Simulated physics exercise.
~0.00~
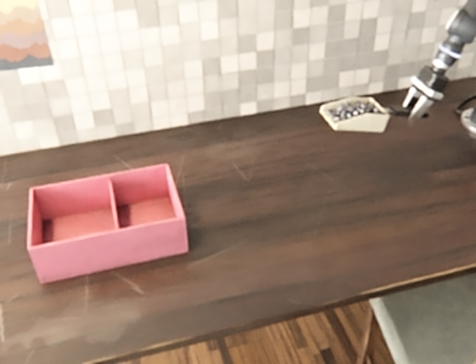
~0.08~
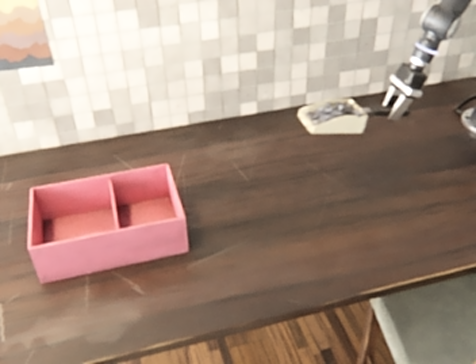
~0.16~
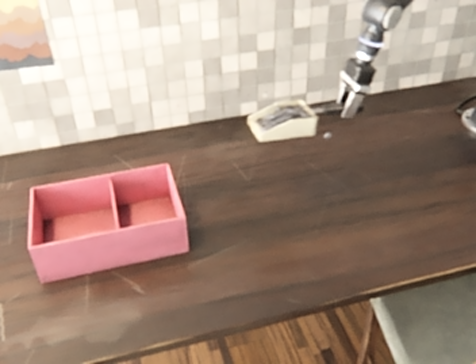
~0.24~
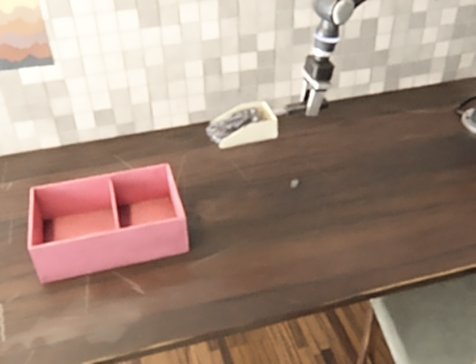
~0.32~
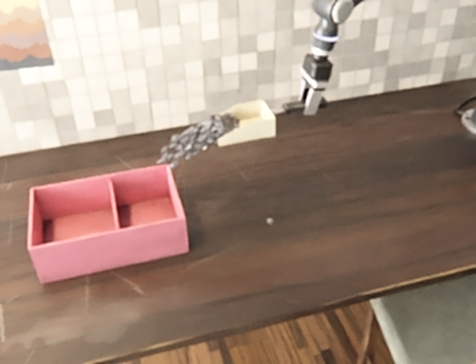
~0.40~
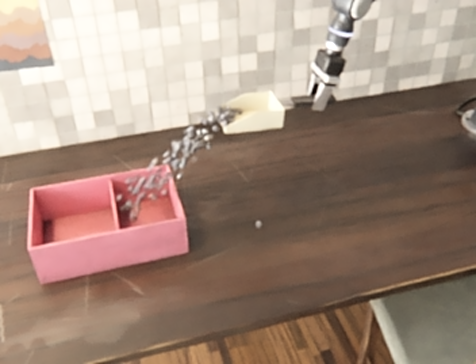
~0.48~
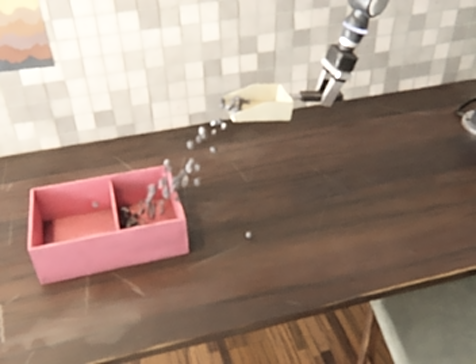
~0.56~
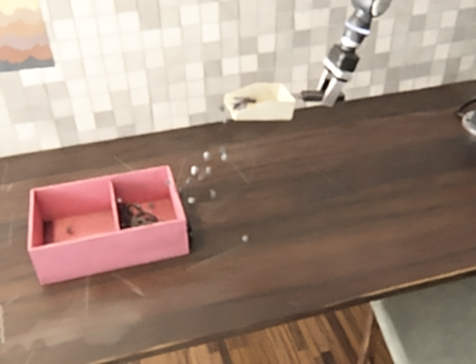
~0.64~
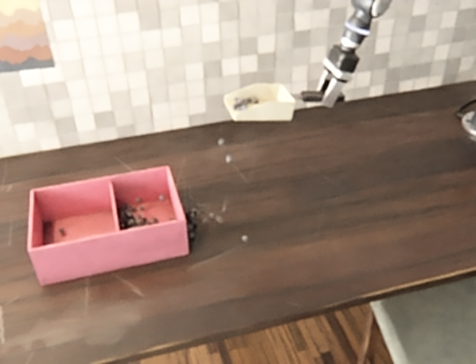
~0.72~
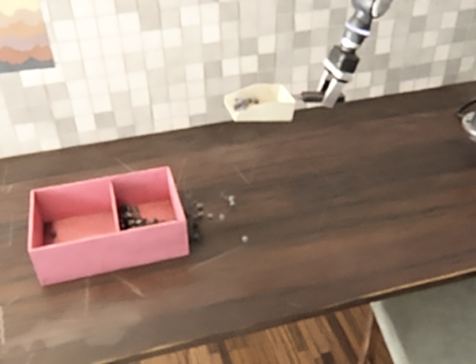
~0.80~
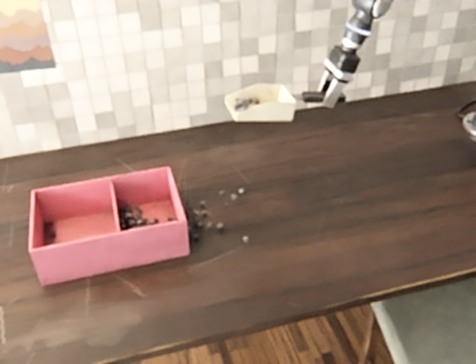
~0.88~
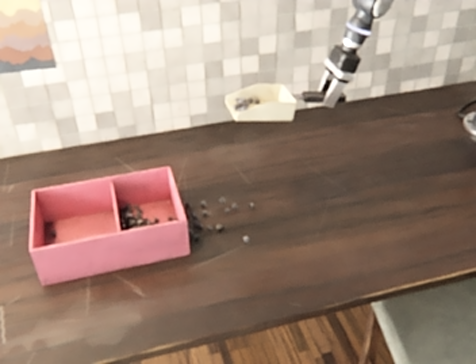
A grey robot arm at the upper right holds a small cream scoop of dark pebbles over a dark wooden table, seen from above at a slight angle. A pink box with two compartments stands at the left, with a pale tiled wall behind. The arm sweeps the scoop left towards the box and stops short, and the pebbles slide out in a stream. As the scoop draws back to the right and rises, most drop into the right compartment, while others scatter beside the box. Finally the arm holds still, a few pebbles left in the scoop and hardly any in the left compartment.
